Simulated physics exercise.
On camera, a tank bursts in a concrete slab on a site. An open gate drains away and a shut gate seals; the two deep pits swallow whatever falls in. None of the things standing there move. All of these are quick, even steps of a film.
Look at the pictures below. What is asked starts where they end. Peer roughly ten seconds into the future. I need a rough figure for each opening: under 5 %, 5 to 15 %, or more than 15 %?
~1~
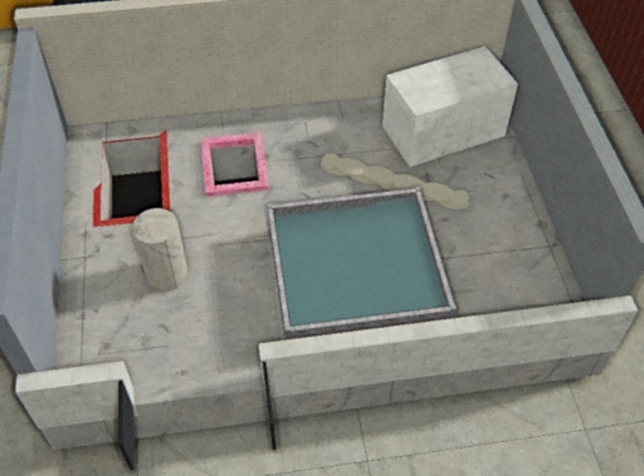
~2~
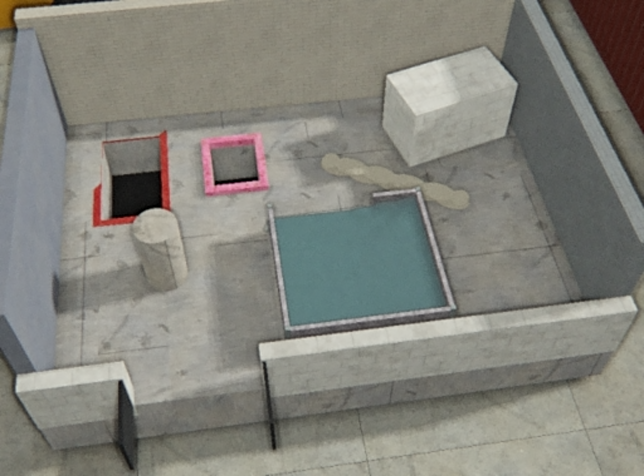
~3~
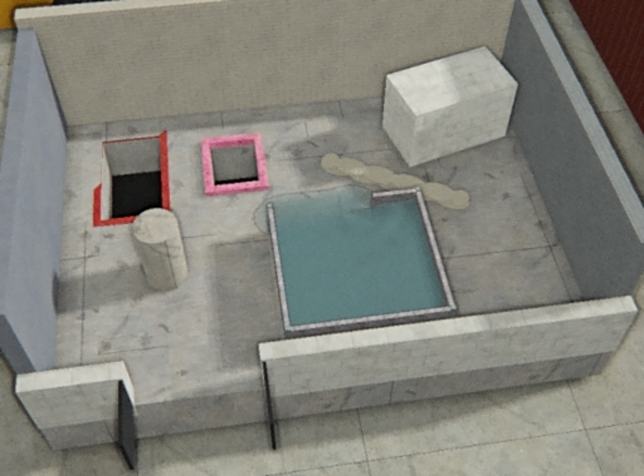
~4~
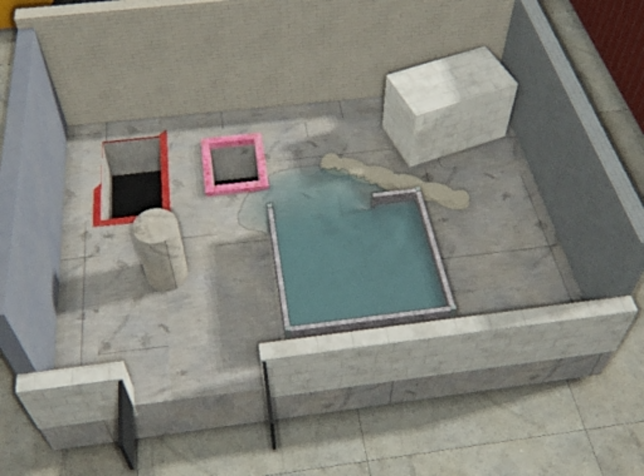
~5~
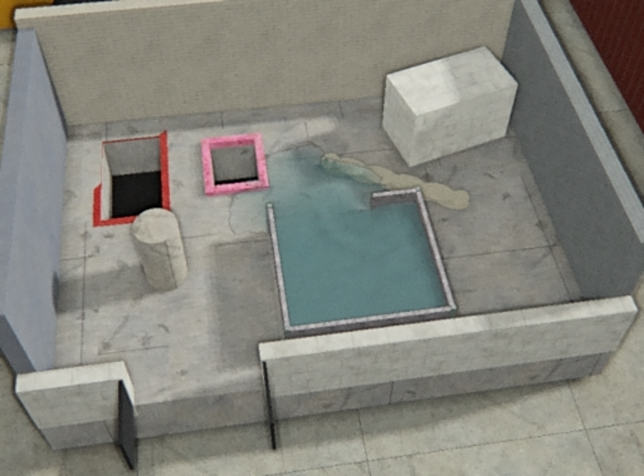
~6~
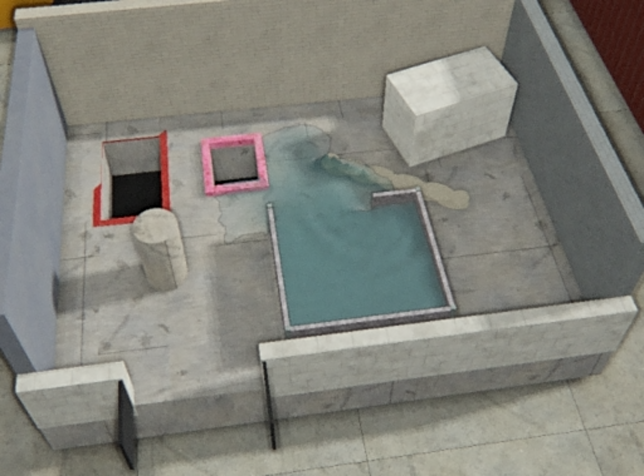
Gate: Beneath five per cent. Pink pit: Five to fifteen per cent. Red pit: Past fifteen per cent.
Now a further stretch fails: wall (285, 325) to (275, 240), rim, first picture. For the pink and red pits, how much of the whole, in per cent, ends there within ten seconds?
In percent: Pink 0, red 25.
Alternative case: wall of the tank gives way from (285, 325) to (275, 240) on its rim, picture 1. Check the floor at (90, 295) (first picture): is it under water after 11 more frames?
Result - sodden.
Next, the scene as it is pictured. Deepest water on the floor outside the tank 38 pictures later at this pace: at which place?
It should be roughly at (493, 87).
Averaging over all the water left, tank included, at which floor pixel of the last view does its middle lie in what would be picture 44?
Point: (354, 209).
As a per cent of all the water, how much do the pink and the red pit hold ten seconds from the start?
10 in a hundred, then 20 in a hundred.
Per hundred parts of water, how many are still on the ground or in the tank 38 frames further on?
My reckoning gives about 78 %.
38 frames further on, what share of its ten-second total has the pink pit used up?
Around 100 %.
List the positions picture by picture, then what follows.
The open tank at (357, 258) is whole and still, in the first picture.
Water pours out on the open tank's far side and has run to a hidden place, in the second picture.
Water pours out on the open tank's far side and has run to (261, 212), in the third picture.
The front is at (254, 192), out from the gap on the open tank's far side, in the fourth picture.
The front is at (275, 157), out from the gap on the open tank's far side, in the fifth picture.
The front is at (303, 128), out from the gap on the open tank's far side, in the sixth picture.
A moment on, water covers 25 % of the floor; the gate 0 %, the pink pit 1 %, the red pit 0 %.
Next, water covers 35 % of the floor; the gate 0 %, the pink pit 5 %, the red pit 1 %.
Then, water covers 50 % of the floor; the gate 0 %, the pink pit 8 %, the red pit 6 %.
Later, water covers 70 % of the floor; the gate 0 %, the pink pit 9 %, the red pit 13 %.
In the end, water covers 85 % of the floor; the gate 1 %, the pink pit 9 %, the red pit 19 %.
